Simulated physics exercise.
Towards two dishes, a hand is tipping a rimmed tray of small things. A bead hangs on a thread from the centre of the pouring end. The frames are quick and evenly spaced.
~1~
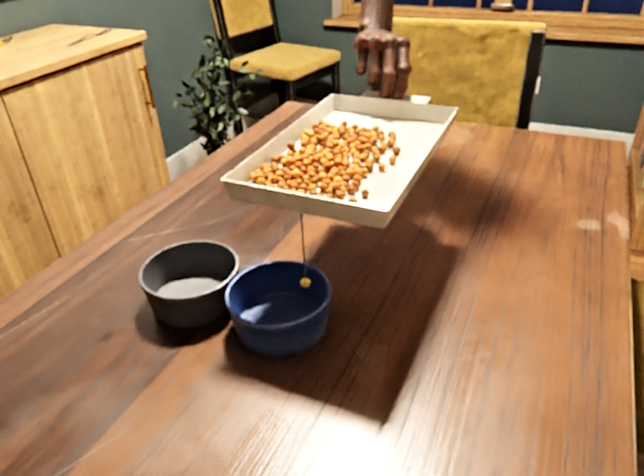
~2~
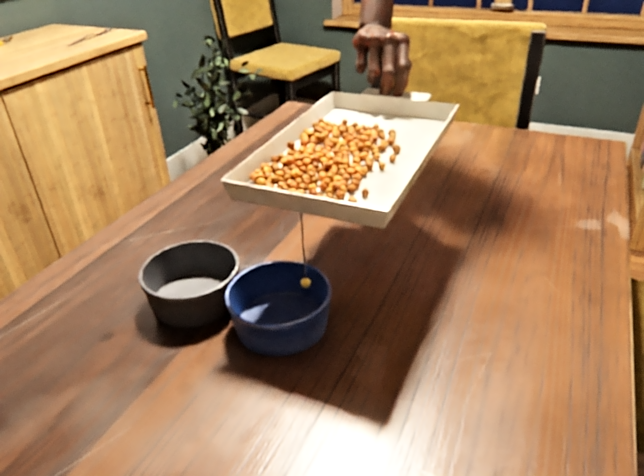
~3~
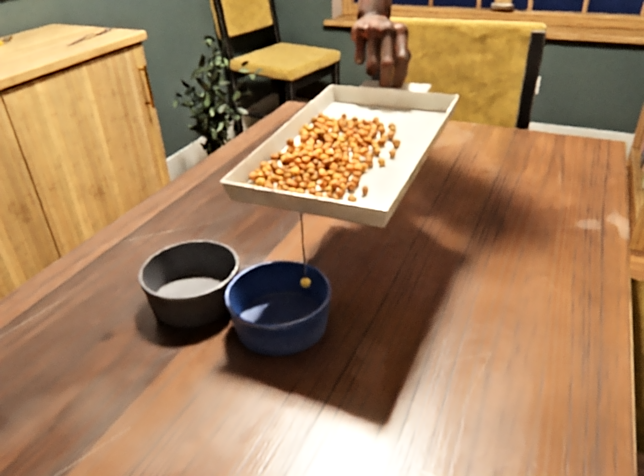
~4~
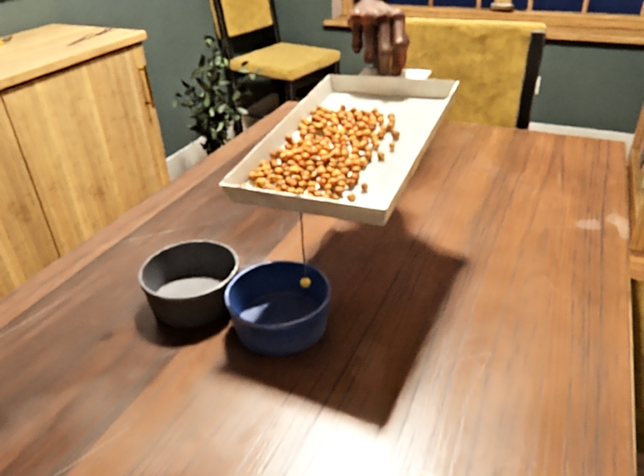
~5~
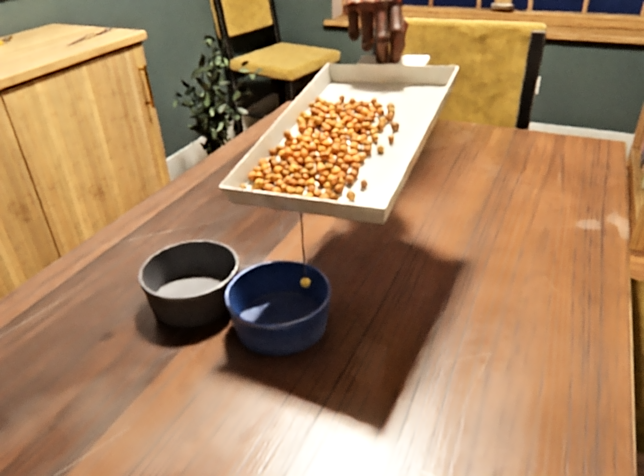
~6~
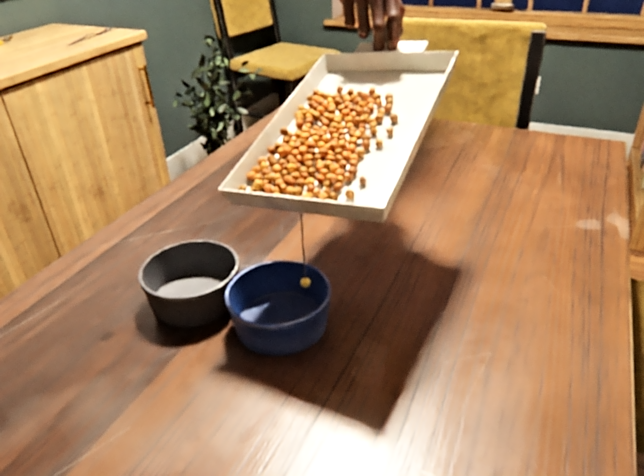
We see a hand holding a pale rimmed tray of roasted chickpeas above a black dish and a blue dish on a wooden table; the hand gradually raises the far end, steepening the tray's slope toward the dishes.
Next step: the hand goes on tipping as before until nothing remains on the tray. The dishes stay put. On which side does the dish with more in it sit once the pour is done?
More lands right.
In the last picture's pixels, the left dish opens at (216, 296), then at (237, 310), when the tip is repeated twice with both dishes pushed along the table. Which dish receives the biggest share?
First try: The leftmost dish. Second try: The leftmost dish.
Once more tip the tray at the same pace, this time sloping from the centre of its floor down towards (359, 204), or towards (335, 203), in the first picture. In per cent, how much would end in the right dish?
I'd expect around 0 in a hundred first and around 10 in a hundred second.
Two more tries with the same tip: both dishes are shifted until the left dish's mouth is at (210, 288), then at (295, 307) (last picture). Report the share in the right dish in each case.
You'd get 30 in a hundred the first time and 0 in a hundred the second.
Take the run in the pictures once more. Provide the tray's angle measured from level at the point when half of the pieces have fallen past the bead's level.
It's turned some 110 degrees by then.
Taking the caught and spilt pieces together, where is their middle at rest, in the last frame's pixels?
(256, 327).
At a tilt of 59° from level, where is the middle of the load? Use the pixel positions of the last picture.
Somewhere about pixel (279, 138).
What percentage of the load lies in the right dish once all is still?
I'd estimate near 50 per cent.
Just after the last frame, tray tipped steeply; almost all on the tray; just a few in the air.
A moment on, tray tipped right over; almost all on the tray; just a few outside both; just a few in the air.
Further on, tray tipped past a quarter turn; roughly half in the right dish; about a tenth in the left dish; roughly a third outside both; just a few in the air.
When it is over, tray tipped past a quarter turn; roughly half in the right dish; about a tenth in the left dish; roughly a third outside both; just a few in the air.
